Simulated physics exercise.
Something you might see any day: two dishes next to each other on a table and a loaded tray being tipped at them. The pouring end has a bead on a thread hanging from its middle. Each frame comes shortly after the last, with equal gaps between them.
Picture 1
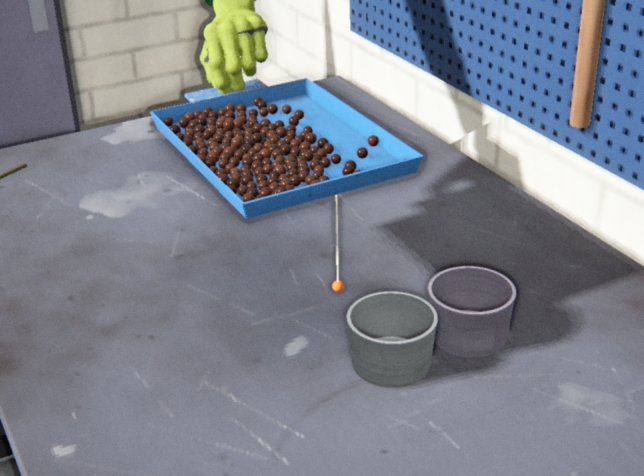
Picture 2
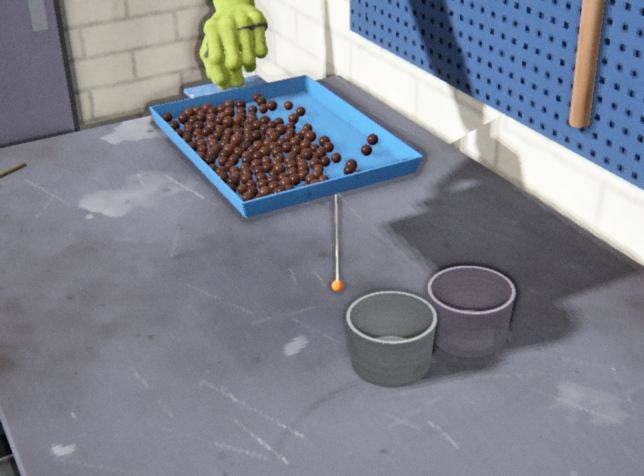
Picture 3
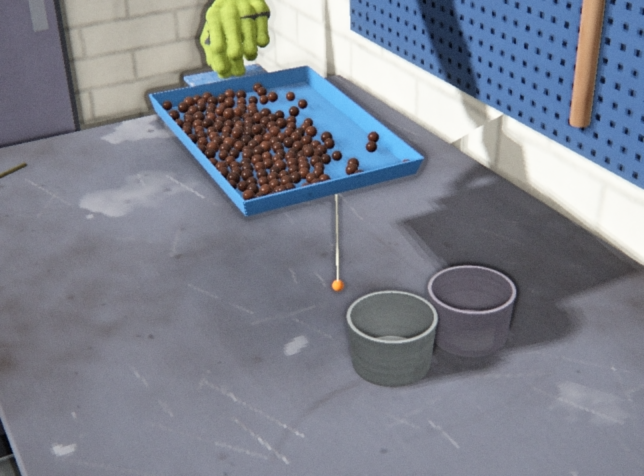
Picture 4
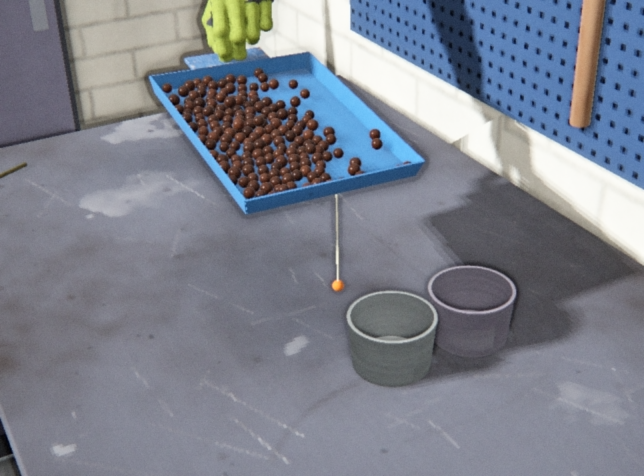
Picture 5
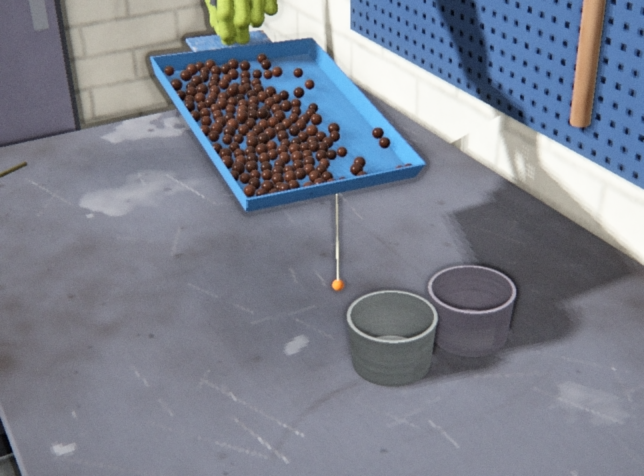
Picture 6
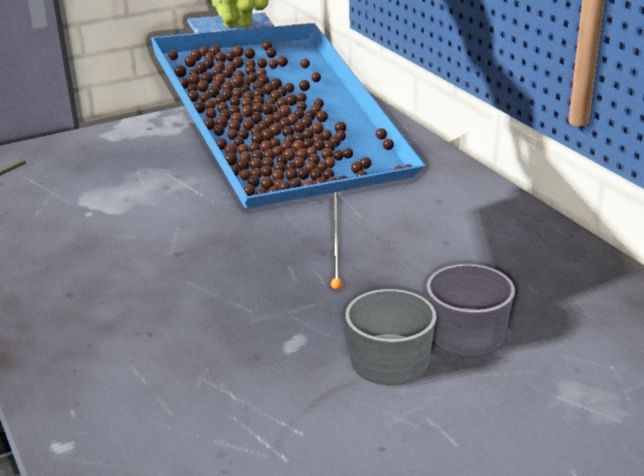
Green-gloved hand raising the back of a blue tray, chocolate balls shifting slightly toward its front edge above two dishes.
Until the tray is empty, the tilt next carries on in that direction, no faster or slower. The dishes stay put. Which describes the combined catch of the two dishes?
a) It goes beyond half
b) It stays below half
a, it goes beyond half.
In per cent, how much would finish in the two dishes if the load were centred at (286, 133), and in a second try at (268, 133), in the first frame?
Roughly 70 per cent, then roughly 70 per cent.
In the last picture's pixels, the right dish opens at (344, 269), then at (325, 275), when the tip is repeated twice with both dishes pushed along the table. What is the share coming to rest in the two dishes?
0 %, 0 %.
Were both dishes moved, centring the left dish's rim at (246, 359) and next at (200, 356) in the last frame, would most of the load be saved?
Earlier try a minority share, later try a minority share.
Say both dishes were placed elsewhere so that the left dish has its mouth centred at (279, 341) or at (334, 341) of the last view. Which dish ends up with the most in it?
In turn: The right-side dish; the right-side dish.
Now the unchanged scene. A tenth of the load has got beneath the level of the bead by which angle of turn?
70 degrees.
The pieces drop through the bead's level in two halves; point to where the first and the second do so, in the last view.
I'd say close to (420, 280) at first and close to (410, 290) later on.
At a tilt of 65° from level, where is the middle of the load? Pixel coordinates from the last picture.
The centre of the load shows up near (366, 171) in the last view.
Shortly afterwards, tray tipped steeply; the bulk on the tray; only a few in the left dish; only a few in the right dish; only a few outside both; near a quarter in the air.
Next, tray tipped past a quarter turn; only a few on the tray; near a third in the left dish; near a quarter in the right dish; near a quarter outside both; a little in the air.
Some moments later, tray tipped past a quarter turn; near a third in the left dish; near a quarter in the right dish; near a third outside both.
In the end, tray tipped past a quarter turn; near a third in the left dish; near a quarter in the right dish; near a third outside both.
